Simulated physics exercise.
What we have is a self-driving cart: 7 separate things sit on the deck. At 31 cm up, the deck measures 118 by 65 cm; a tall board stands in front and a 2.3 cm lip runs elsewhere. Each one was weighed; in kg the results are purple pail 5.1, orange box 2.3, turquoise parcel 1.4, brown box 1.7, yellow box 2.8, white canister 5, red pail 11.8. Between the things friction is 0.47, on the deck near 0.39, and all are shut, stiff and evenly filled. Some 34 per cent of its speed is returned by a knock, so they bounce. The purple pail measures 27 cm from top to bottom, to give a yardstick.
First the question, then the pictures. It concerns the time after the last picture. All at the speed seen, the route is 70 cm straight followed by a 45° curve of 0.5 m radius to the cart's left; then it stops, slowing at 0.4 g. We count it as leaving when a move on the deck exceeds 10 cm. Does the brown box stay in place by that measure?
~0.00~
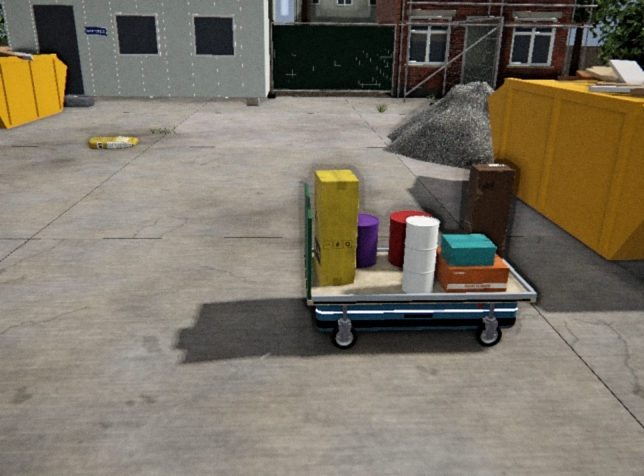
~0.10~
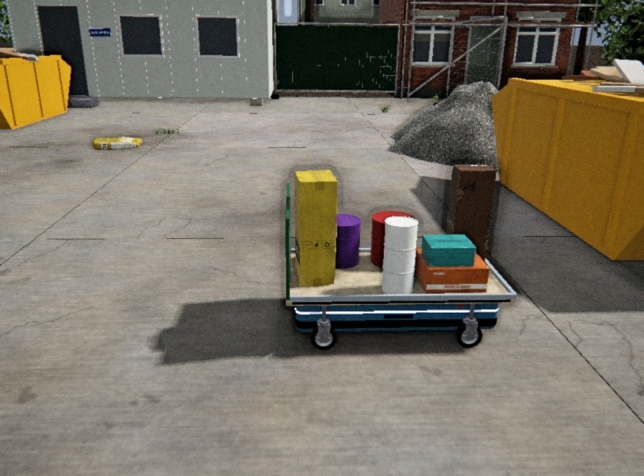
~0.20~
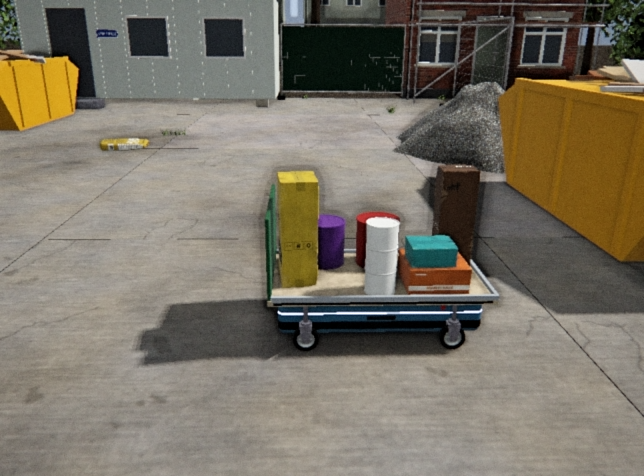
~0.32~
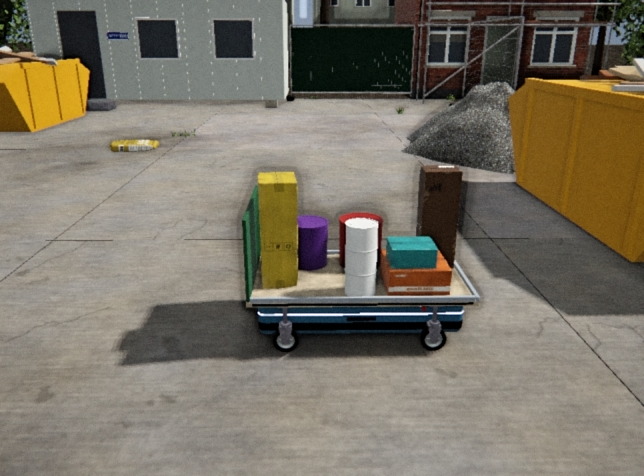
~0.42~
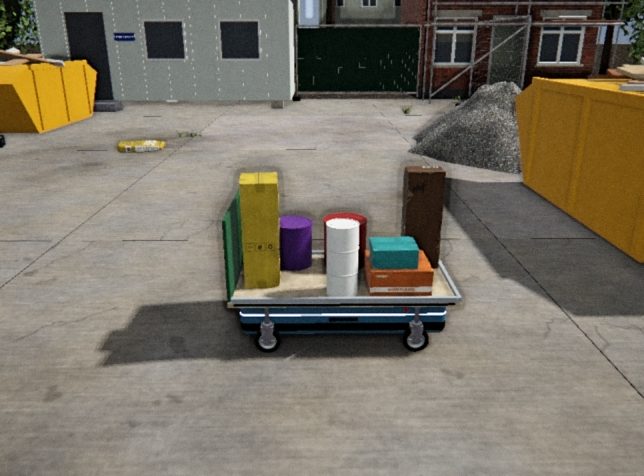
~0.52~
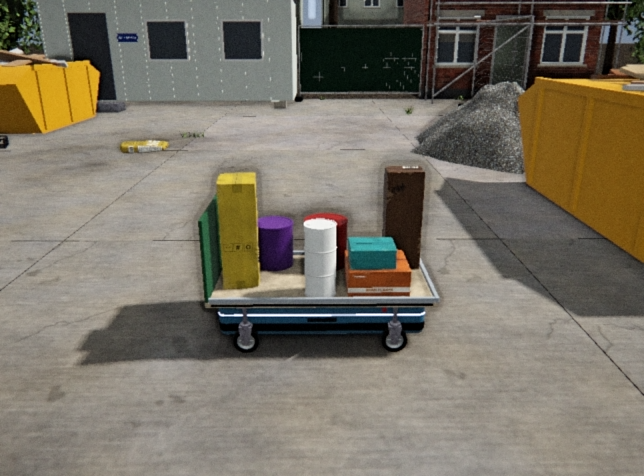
No, out of range.
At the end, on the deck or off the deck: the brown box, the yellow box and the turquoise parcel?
Brown box: Goes out of bounds; yellow box: Stays in bounds; turquoise parcel: Stays in bounds.
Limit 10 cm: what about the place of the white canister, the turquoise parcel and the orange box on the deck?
Here is how it goes: The white canister moves off; next, the turquoise parcel remains near its start; last, the orange box remains near its start.
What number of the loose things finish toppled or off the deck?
That comes to 2.
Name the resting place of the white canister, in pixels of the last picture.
Around (118, 369).
After 0.82 s, cart 107 cm along, turned 25°; yellow box 17° off upright; purple pail 14° off upright; white canister moved 10 cm.
After 1.22 s, cart 154 cm along, turned 45°; brown box 26° off upright near (228, 232); yellow box 13° off upright; white canister 12° off upright.
After 1.62 s, cart 161 cm along, turned 45°, stopped; brown box now off the deck; white canister 69° off upright; yellow box moved 7 cm.
In the end (3.3 s), off the deck, brown box; toppled on the deck, white canister; the other 5 under 10 cm from the start. At the end, from the last picture's camera, brown box near (163, 290).
